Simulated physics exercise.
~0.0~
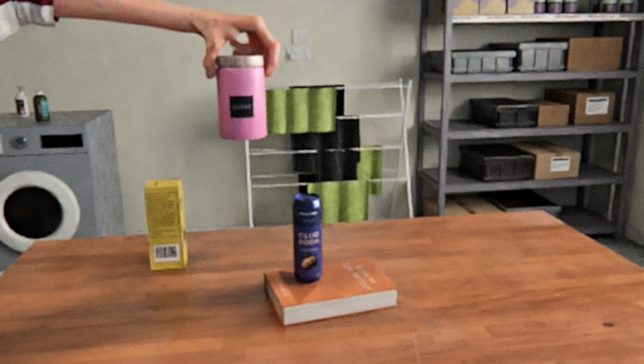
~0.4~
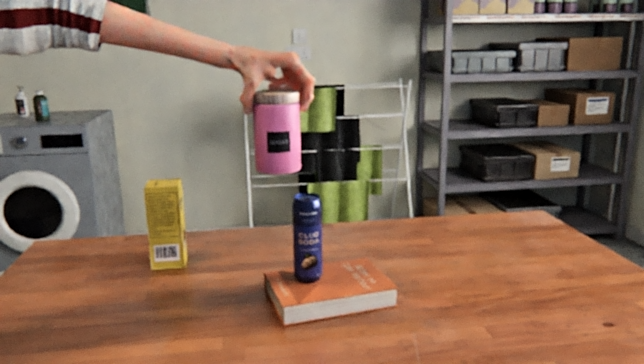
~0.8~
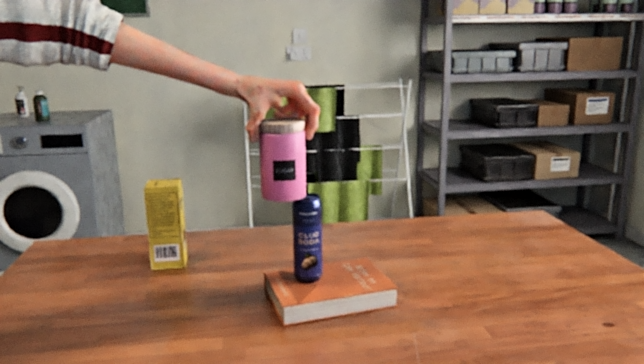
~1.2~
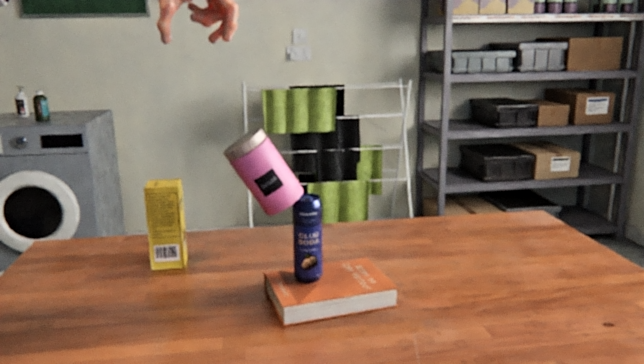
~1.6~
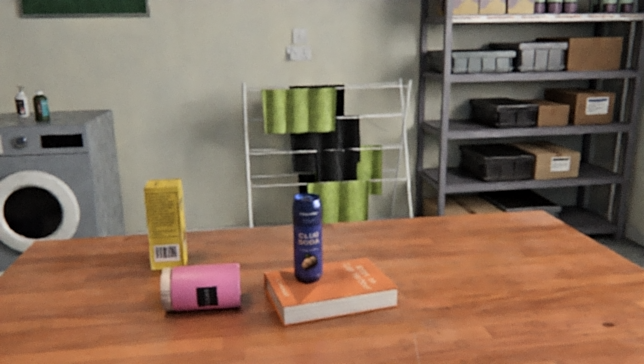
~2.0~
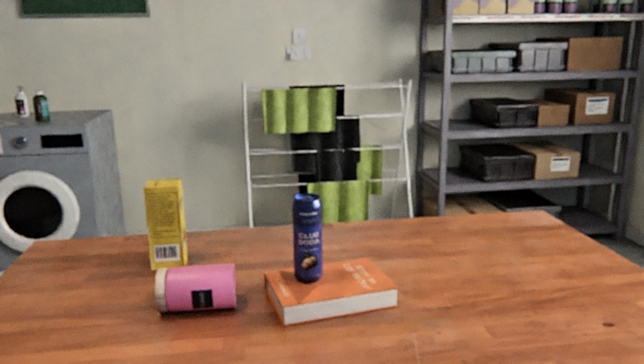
At the start, a hand holds a pink jar by its lid above a wooden table, where a blue can stands on an orange book and a yellow carton stands to the left. The hand moves the jar right and lowers it onto the top of the narrow can. Once the hand lets go and draws back, the jar tips to the left and falls off the can. It lands on its side on the table and shifts slightly left. At the end, the jar lies in front of the carton, while the can still stands upright on the book.
